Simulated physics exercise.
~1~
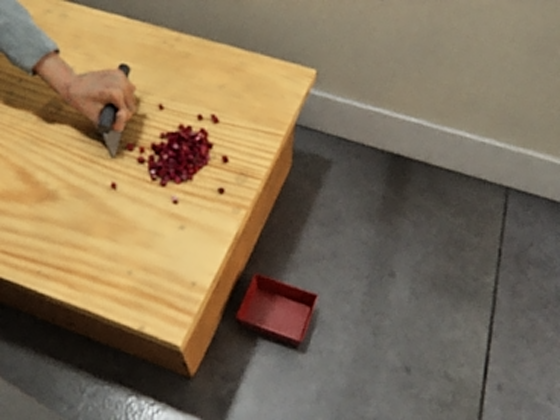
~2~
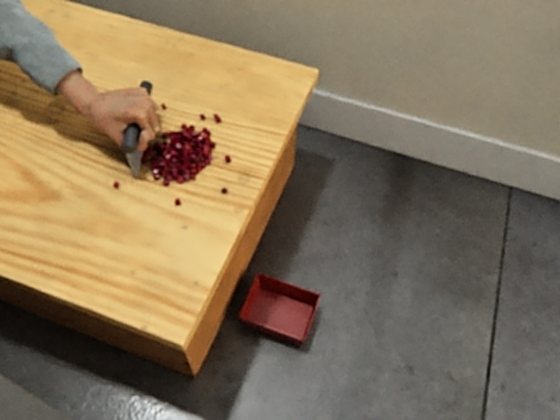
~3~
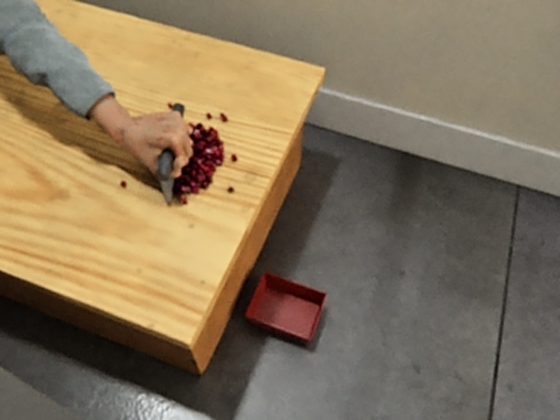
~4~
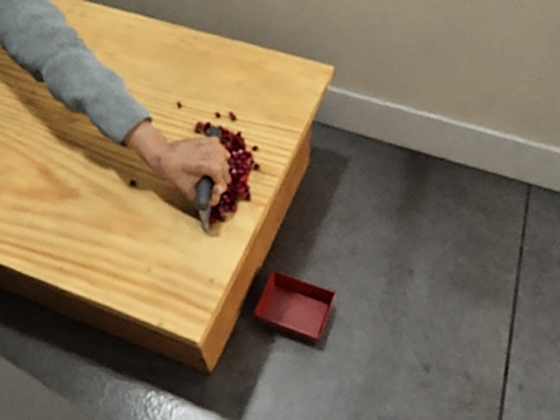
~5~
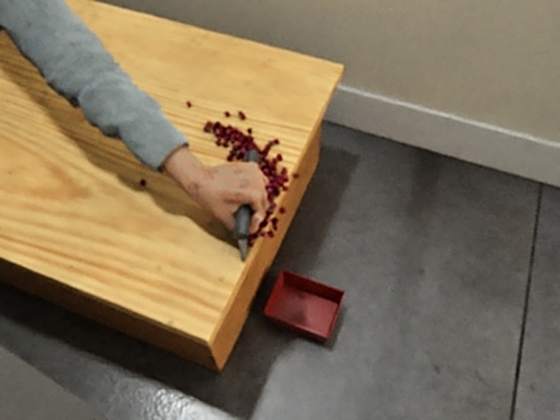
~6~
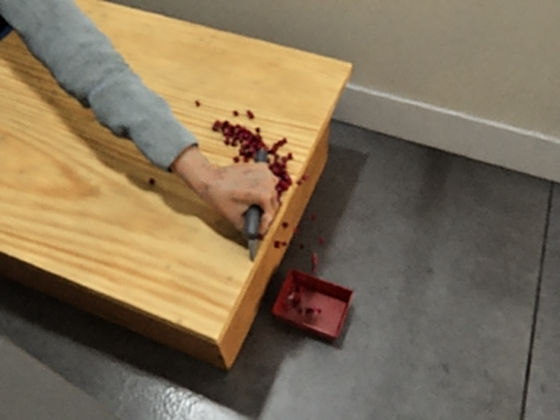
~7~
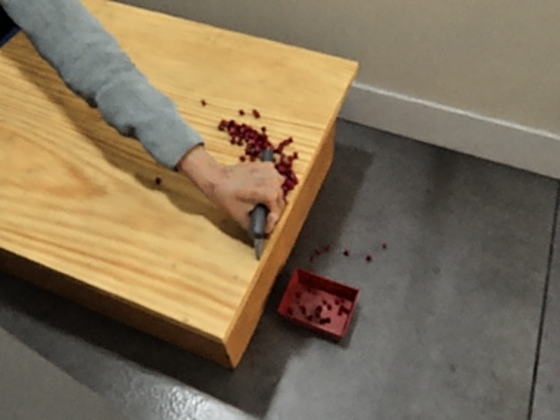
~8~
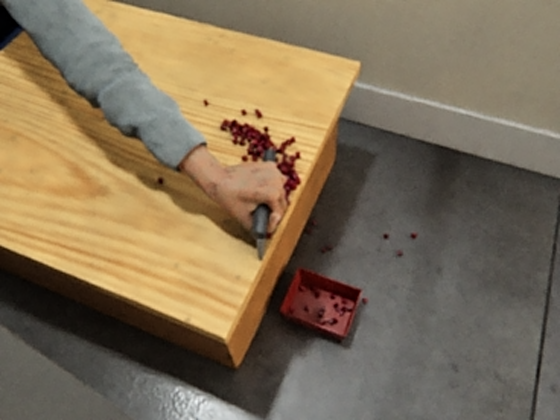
A hand in a grey-blue sleeve pushes a pile of small dark red beetroot cubes across a pale wooden table with a dark-handled scraper, seen from above at an angle. An open red tin sits on the grey floor below the table's right edge, near a beige wall with a white skirting board. The scraper slides right and toward the viewer, spreading the pile toward the edge. It stops there, and a few cubes spill over. Some land in the tin while others scatter on the floor beyond it, and most remain on the table.
